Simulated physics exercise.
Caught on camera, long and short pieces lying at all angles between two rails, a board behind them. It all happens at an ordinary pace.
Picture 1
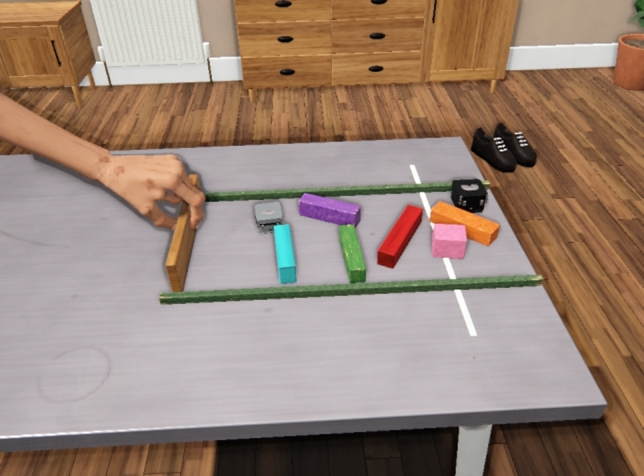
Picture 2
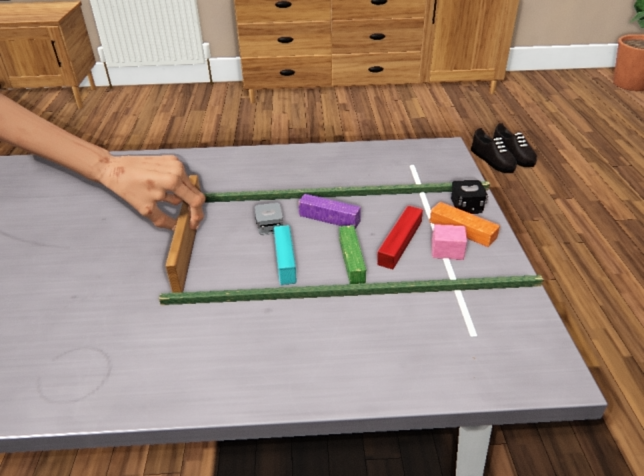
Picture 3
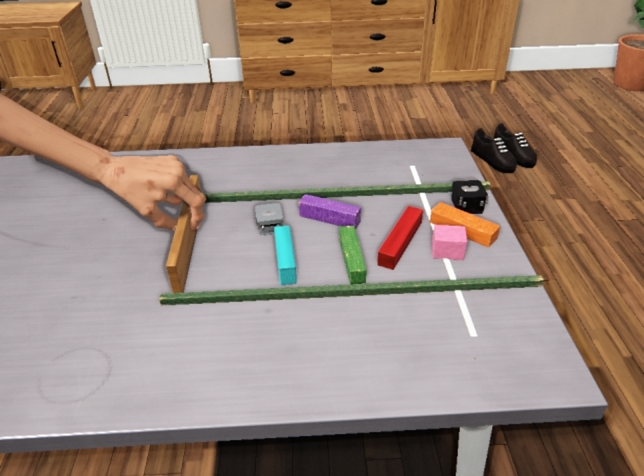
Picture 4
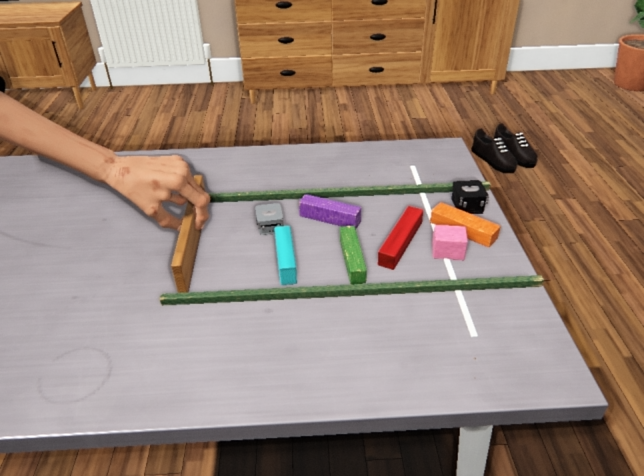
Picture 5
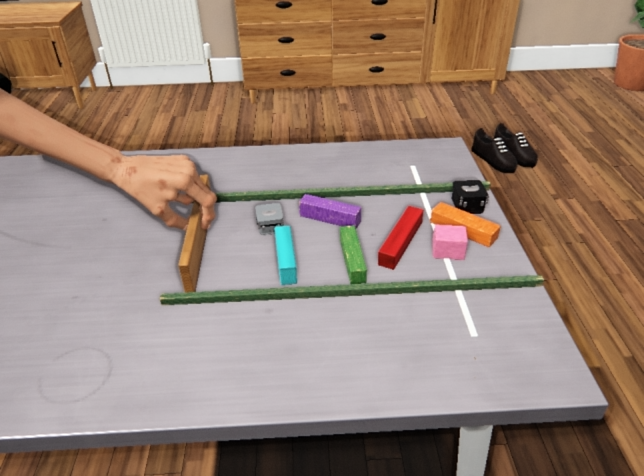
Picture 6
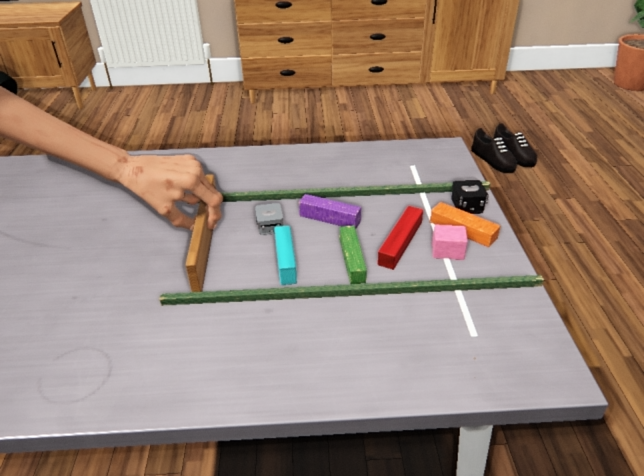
On a grey table, a hand slides a wooden board slightly right between green rails, the scattered coloured blocks ahead staying still.
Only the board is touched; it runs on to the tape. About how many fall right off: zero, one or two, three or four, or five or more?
The number that fall off is one or two.
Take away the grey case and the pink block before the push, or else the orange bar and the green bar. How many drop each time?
0 in the first case, 0 in the second.
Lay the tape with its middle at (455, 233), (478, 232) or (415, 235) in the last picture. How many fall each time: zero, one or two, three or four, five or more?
In that order: Just one or two; three to four; none at all.
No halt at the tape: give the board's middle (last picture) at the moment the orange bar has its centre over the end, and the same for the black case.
Its middle is around (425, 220) and around (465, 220).
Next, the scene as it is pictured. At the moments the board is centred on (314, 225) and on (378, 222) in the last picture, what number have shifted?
At the one place 3, at the other 7.
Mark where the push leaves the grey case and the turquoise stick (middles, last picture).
The grey case stops around (445, 215); the turquoise stick around (453, 247).
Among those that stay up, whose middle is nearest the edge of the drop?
Foremost is the pink block.
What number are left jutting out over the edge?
It comes to 1.
Soon after, none off yet; black case at rest near (469, 197); orange bar at rest near (464, 224); pink block at rest near (449, 242).
After that, none off yet; black case at rest near (469, 197); orange bar moving near (468, 225); pink block at rest near (449, 242).
In the end, the number that fall off is one or two; gone, orange bar.
